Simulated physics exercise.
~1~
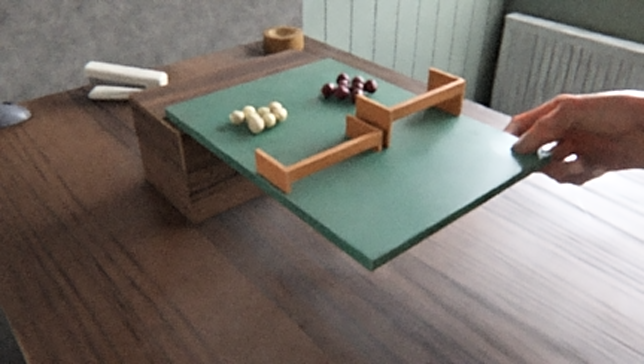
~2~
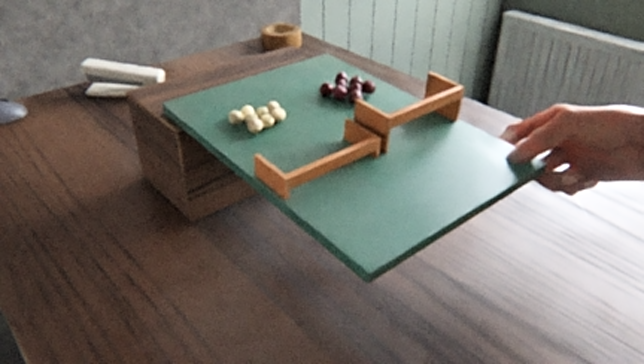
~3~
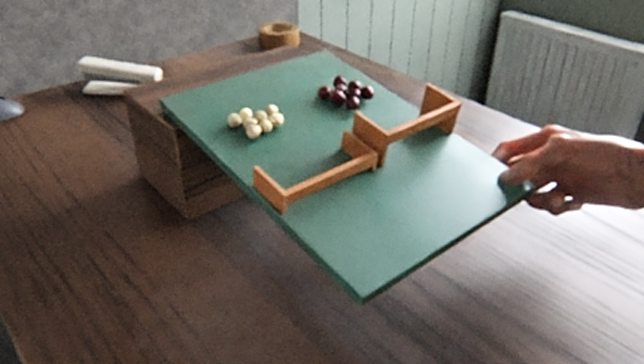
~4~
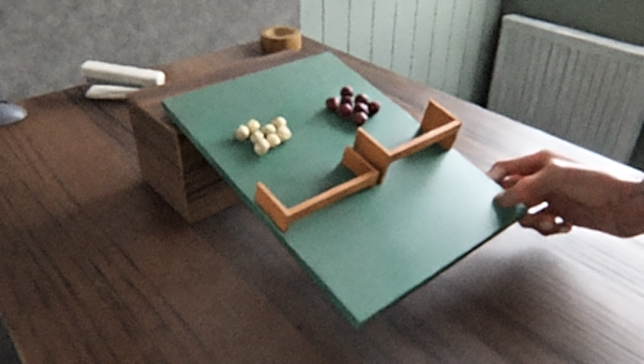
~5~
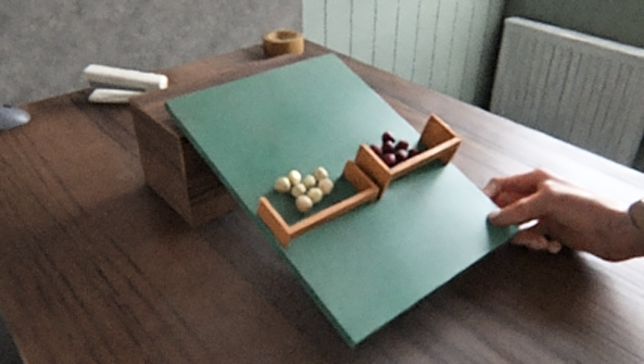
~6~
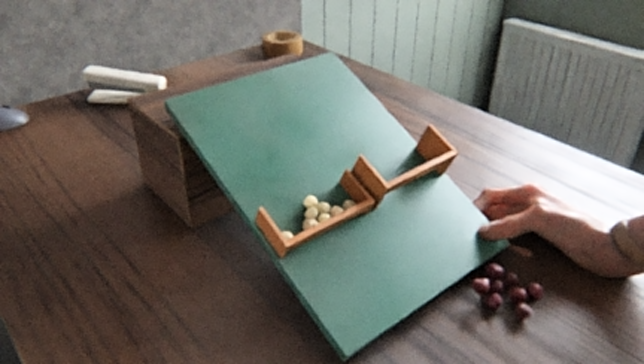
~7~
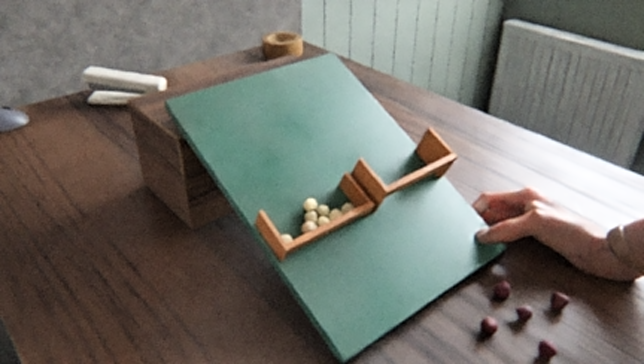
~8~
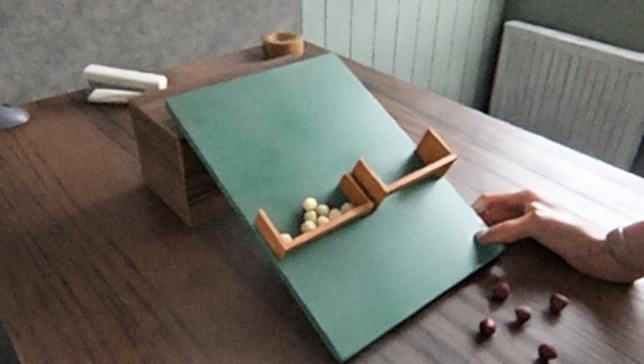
A hand lowers a green board; dark balls slip under one bar, pale ones stay caught.
